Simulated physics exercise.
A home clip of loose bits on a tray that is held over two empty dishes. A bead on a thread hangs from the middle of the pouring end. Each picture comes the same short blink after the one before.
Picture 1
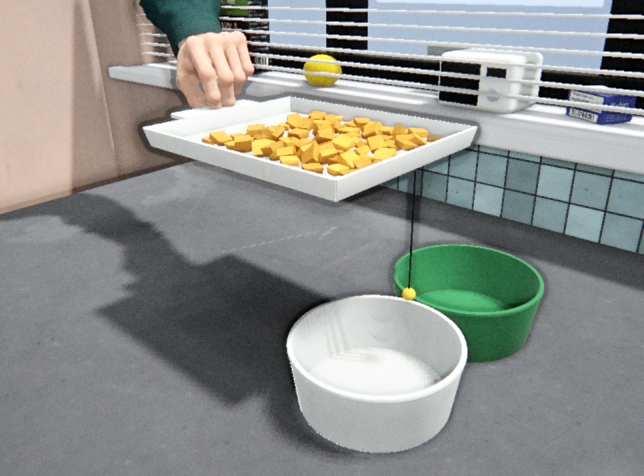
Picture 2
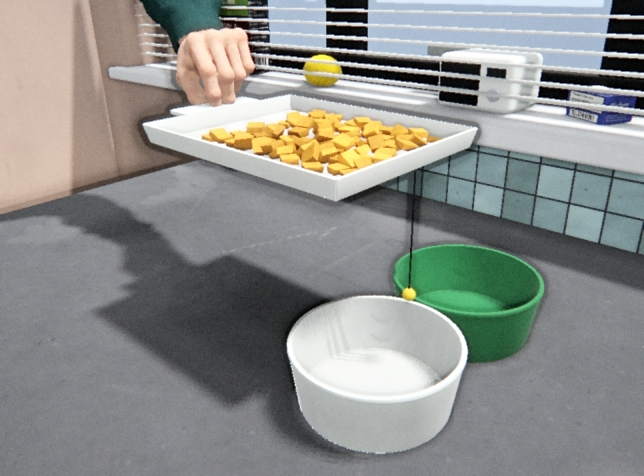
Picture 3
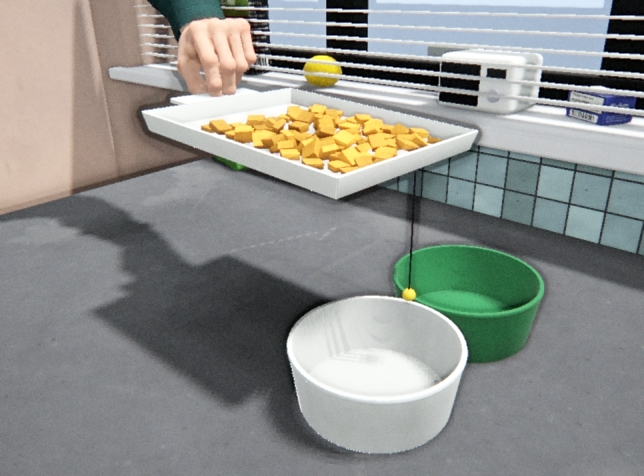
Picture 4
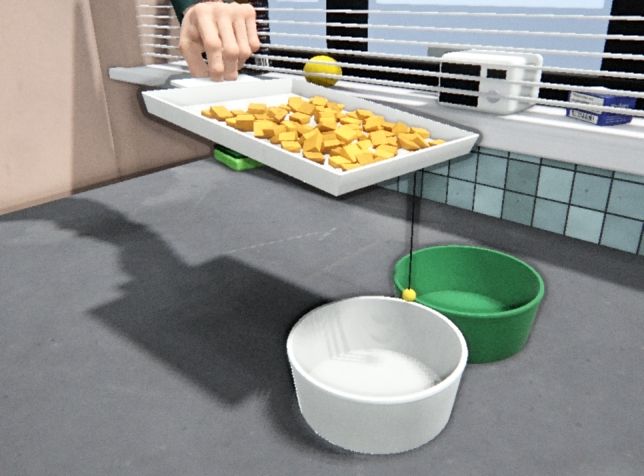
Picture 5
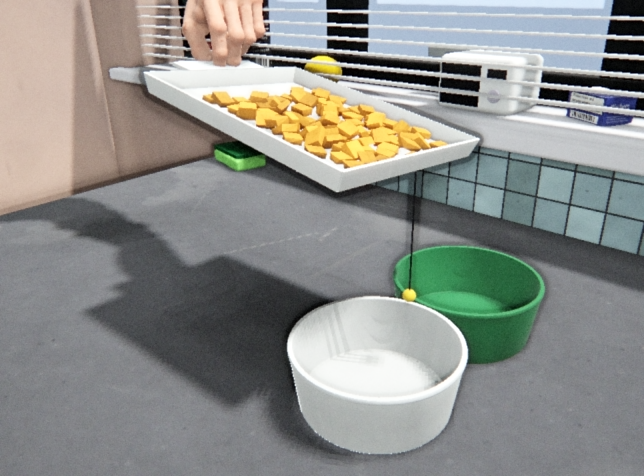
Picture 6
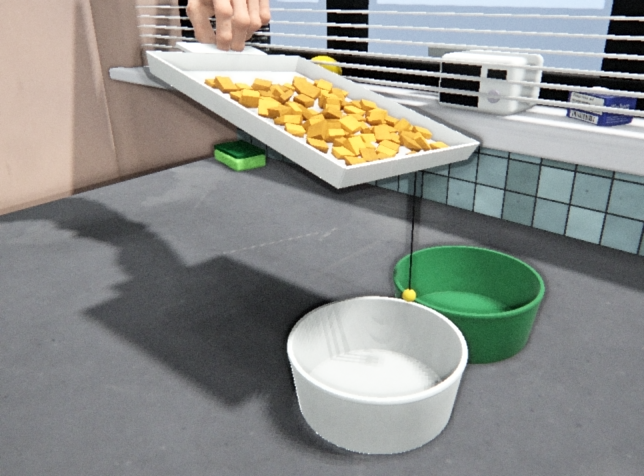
A hand slowly raises the back of a white tray of orange-yellow bits above two bowls.
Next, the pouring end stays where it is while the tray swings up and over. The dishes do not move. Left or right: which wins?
The right dish gets more.
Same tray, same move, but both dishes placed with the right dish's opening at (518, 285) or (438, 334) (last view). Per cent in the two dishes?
About 90 and 30 per cent.
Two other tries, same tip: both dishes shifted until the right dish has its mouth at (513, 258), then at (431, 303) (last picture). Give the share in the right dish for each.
The first gives 30 %, the second 70 %.
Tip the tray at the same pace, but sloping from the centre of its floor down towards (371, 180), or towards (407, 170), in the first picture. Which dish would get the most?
One: The left one. Two: Left.
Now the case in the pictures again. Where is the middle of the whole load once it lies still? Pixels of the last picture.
At about (477, 330).
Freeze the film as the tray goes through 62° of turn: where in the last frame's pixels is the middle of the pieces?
At about (413, 103).
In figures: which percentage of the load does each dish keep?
The left dish has 0 per cent, the right dish has 80.
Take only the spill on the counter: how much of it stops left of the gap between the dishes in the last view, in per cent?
About 0 per cent.
Soon after the last picture, tray tipped steeply; nearly all on the tray; a stray few in the air.
A little later, tray tipped past a quarter turn; a small part on the tray; a stray few in the left dish; about half in the right dish; a small part outside both; about a quarter in the air.
Later still, tray tipped past a quarter turn; a small part in the left dish; most in the right dish; about a quarter outside both.
At rest, tray tipped past a quarter turn; a small part in the left dish; most in the right dish; about a quarter outside both.
